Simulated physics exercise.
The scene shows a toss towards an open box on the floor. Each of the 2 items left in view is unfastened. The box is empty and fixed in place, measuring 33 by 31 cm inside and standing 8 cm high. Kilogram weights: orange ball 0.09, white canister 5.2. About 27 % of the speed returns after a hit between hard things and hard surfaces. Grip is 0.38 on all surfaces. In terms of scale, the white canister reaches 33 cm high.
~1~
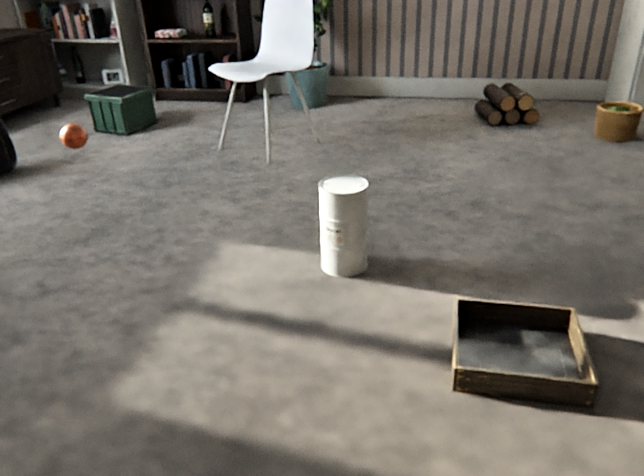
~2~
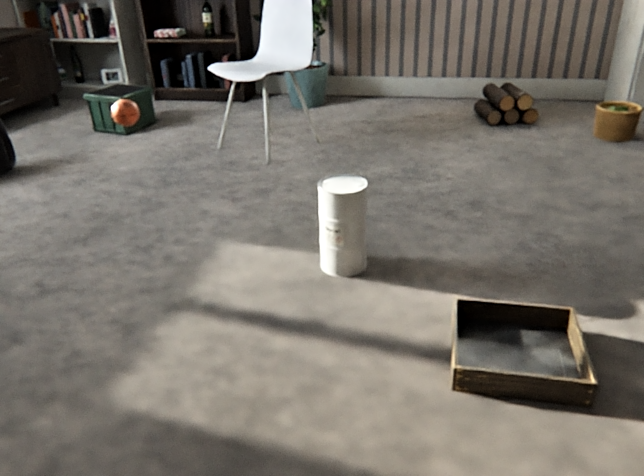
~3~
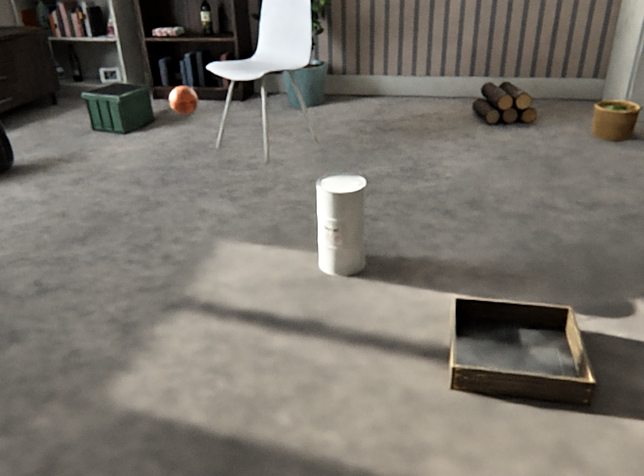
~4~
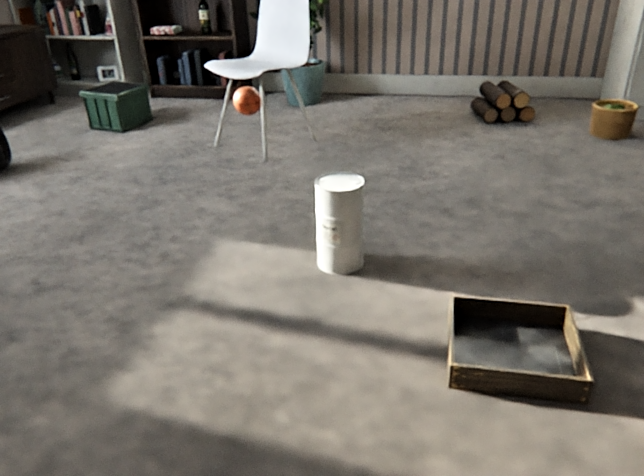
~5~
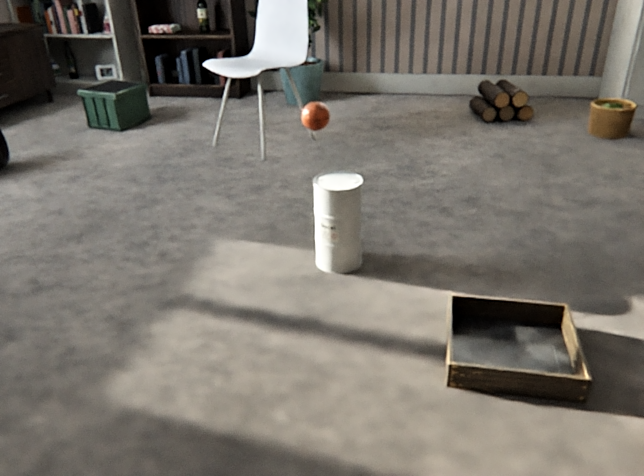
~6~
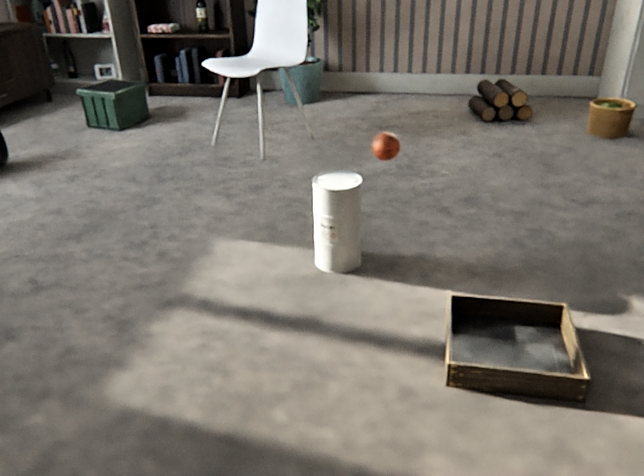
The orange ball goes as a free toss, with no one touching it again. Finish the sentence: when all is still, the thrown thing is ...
... out of the box.
Then, 0.30 s after the last picture, ball outside, 45 cm from the box's middle.
Then, 0.60 s after the last picture, ball outside, 93 cm from the box's middle.
By the end, ball outside, 113 cm from the box's middle; white canister in place, give or take 10 cm.
